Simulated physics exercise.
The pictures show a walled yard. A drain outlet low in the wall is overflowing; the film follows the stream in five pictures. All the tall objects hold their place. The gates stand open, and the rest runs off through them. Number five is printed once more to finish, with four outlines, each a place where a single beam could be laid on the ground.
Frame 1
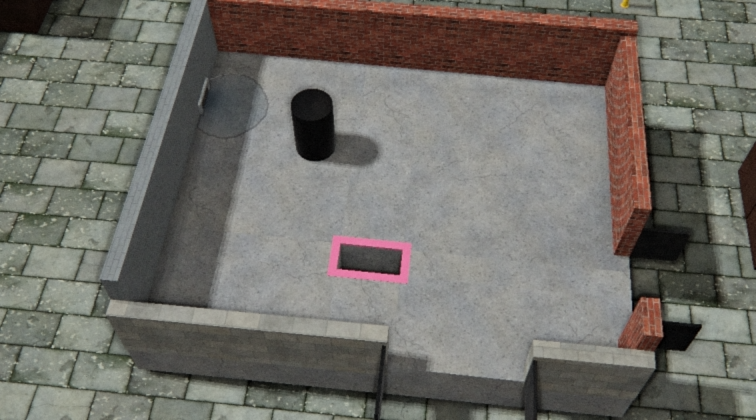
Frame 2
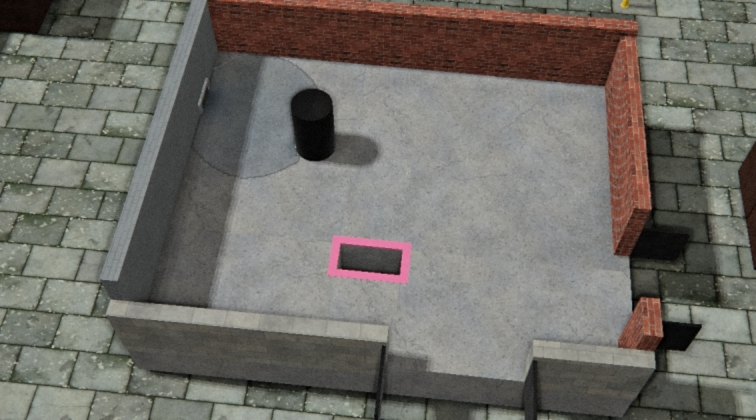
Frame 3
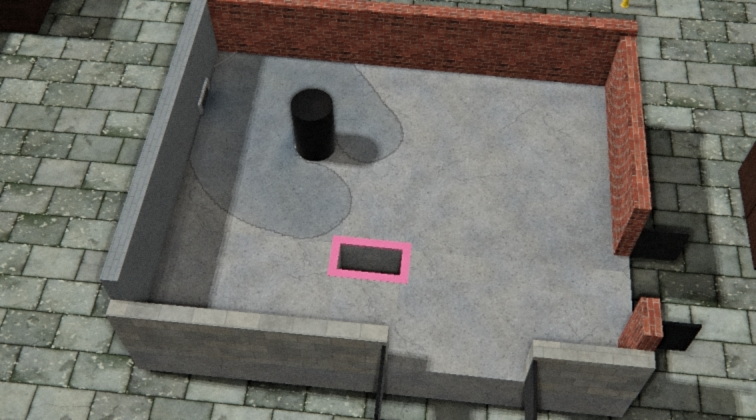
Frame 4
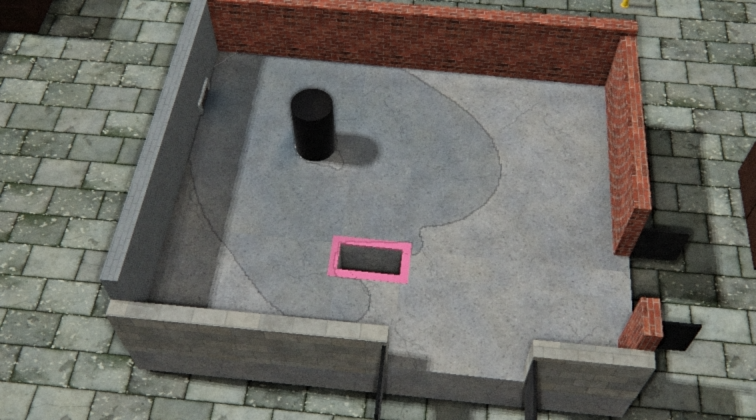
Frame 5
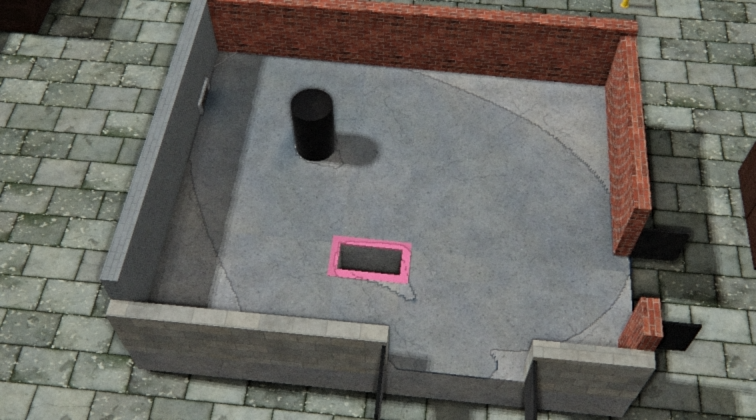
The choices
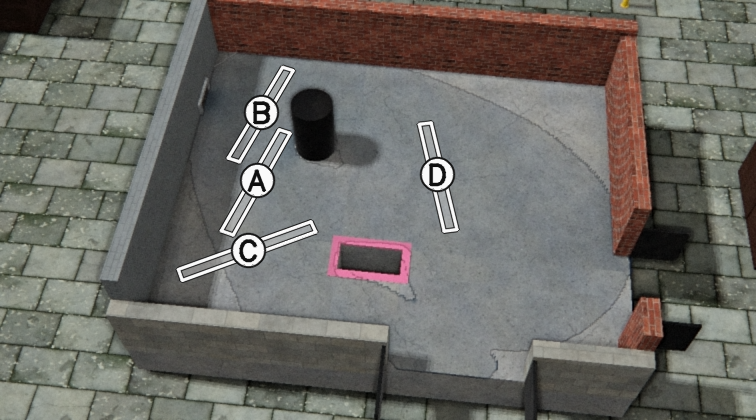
Water spreads in a thin sheet from beside the left wall of a walled yard, reaching a black cylinder and curving around both sides of it. The sheet widens toward the pink-edged gully and begins entering it, then passes around it and extends across most of the floor to the open gates.
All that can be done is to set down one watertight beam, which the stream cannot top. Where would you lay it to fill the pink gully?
I would pick spot D.
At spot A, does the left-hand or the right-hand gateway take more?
The right gate.
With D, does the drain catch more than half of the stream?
No.
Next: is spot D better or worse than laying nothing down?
Better.
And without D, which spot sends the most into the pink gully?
That would be C.
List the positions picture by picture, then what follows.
Outfall at (203, 97); pink gully at (370, 259); open gate at (616, 296); open gate at (456, 359); water covers 3 % of the ground and shows as far out as (261, 92); pink gully still dry.
Water covers 11 % of the ground and shows as far out as (291, 155); pink gully still dry.
Water covers 23 % of the ground and shows as far out as (319, 232); pink gully still dry.
Water covers 44 % of the ground and shows as far out as (492, 172); pink gully taking water.
Water covers 73 % of the ground and shows as far out as (621, 266); pink gully taking water.
On the marked copy, A from (227, 232) to (284, 131); B from (233, 159) to (287, 68); C from (180, 274) to (313, 226); D from (425, 123) to (450, 230).
For spot A, about 4 % of the stream runs into the pink gully, about 96 % out by the gates.
For spot B, about 6 % of the stream runs into the pink gully, about 93 % out by the gates.
For spot C, about 21 % of the stream runs into the pink gully, about 79 % out by the gates.
For spot D, about 31 % of the stream runs into the pink gully, about 69 % out by the gates.
